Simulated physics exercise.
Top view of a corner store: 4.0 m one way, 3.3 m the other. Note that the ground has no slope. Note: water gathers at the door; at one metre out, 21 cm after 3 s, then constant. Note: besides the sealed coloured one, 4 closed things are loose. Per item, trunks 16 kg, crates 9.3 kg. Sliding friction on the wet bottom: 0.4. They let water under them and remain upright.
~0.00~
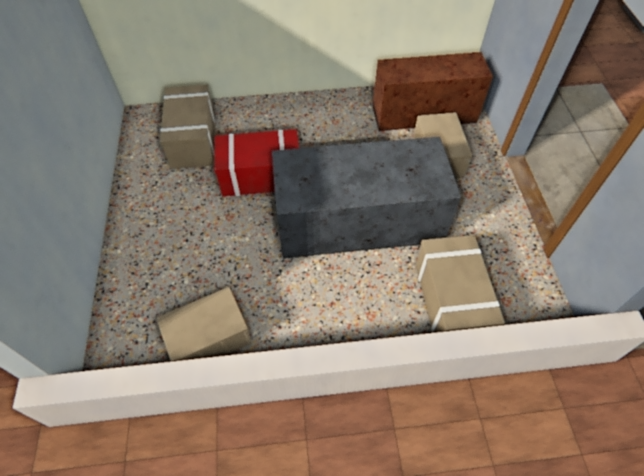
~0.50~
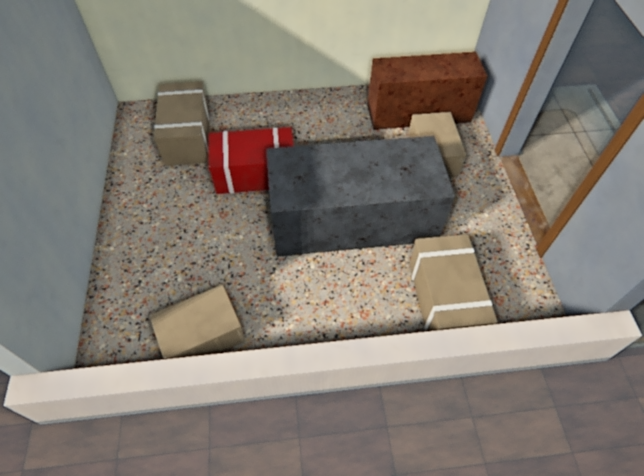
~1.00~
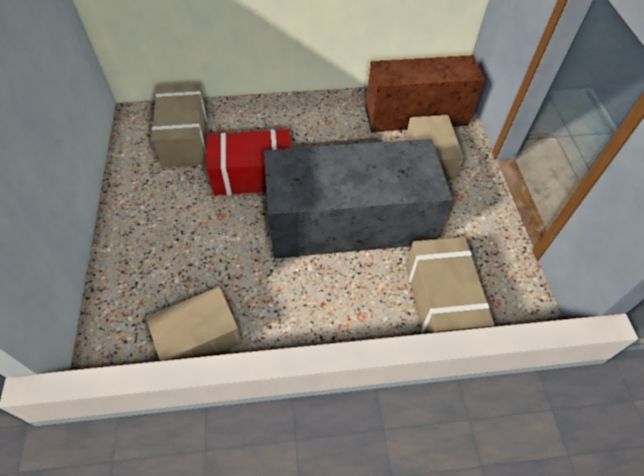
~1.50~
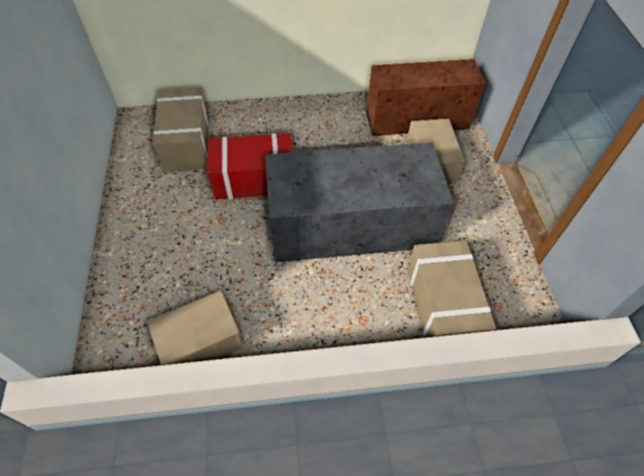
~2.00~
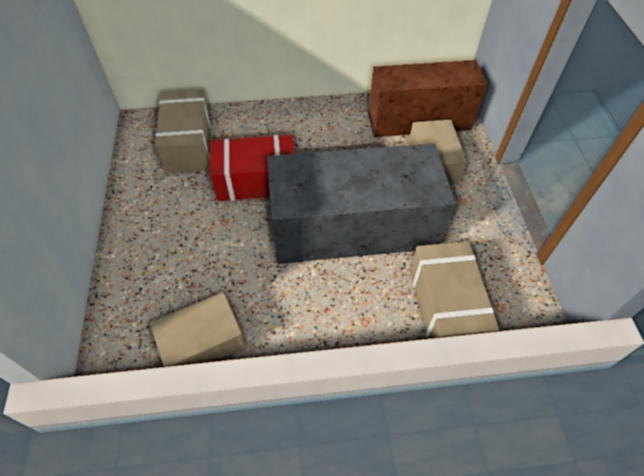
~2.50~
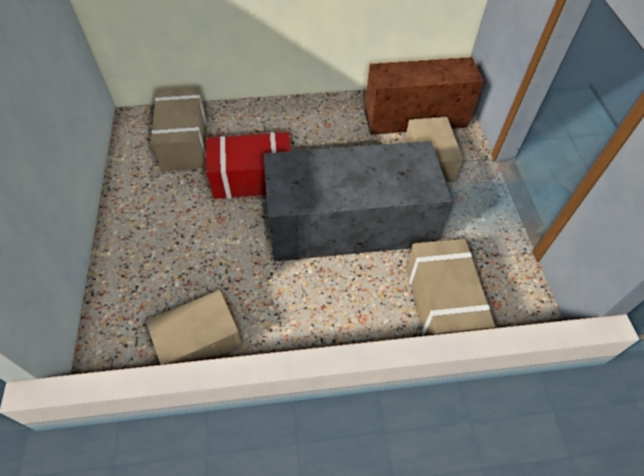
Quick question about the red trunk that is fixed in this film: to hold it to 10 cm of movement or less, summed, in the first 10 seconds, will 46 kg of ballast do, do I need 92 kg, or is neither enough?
46 kg will do.
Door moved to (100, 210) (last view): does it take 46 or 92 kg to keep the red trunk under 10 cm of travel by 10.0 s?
In that case only the higher weight holds it.
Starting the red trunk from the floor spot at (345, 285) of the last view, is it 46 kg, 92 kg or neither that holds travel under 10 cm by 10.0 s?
The smaller is enough.
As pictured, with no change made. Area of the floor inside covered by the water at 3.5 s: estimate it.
Roughly 3.0 m2.
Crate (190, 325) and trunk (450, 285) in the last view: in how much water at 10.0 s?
Depth approx. 11 cm / 11 cm.
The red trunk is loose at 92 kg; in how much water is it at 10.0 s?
Around 9 cm.
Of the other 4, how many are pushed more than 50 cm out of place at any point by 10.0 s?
The answer here is 4.
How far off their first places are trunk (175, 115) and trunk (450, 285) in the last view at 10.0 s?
Net displacement, in order: 50 cm; 250 cm.
After 3.5 s the red trunk would be 0 cm from its start with 46 kg and 0 cm from its start with 92 kg; 0 cm of water round it then.
After 4.5 s the red trunk would be 0 cm from its start with 46 kg and 0 cm from its start with 92 kg; 3 cm of water round it then.
After 7.0 s the red trunk would be 1 cm from its start with 46 kg and 0 cm from its start with 92 kg; 5 cm of water round it then.
After 10.0 s the red trunk would be 1 cm from its start with 46 kg and 0 cm from its start with 92 kg; 9 cm of water round it then.
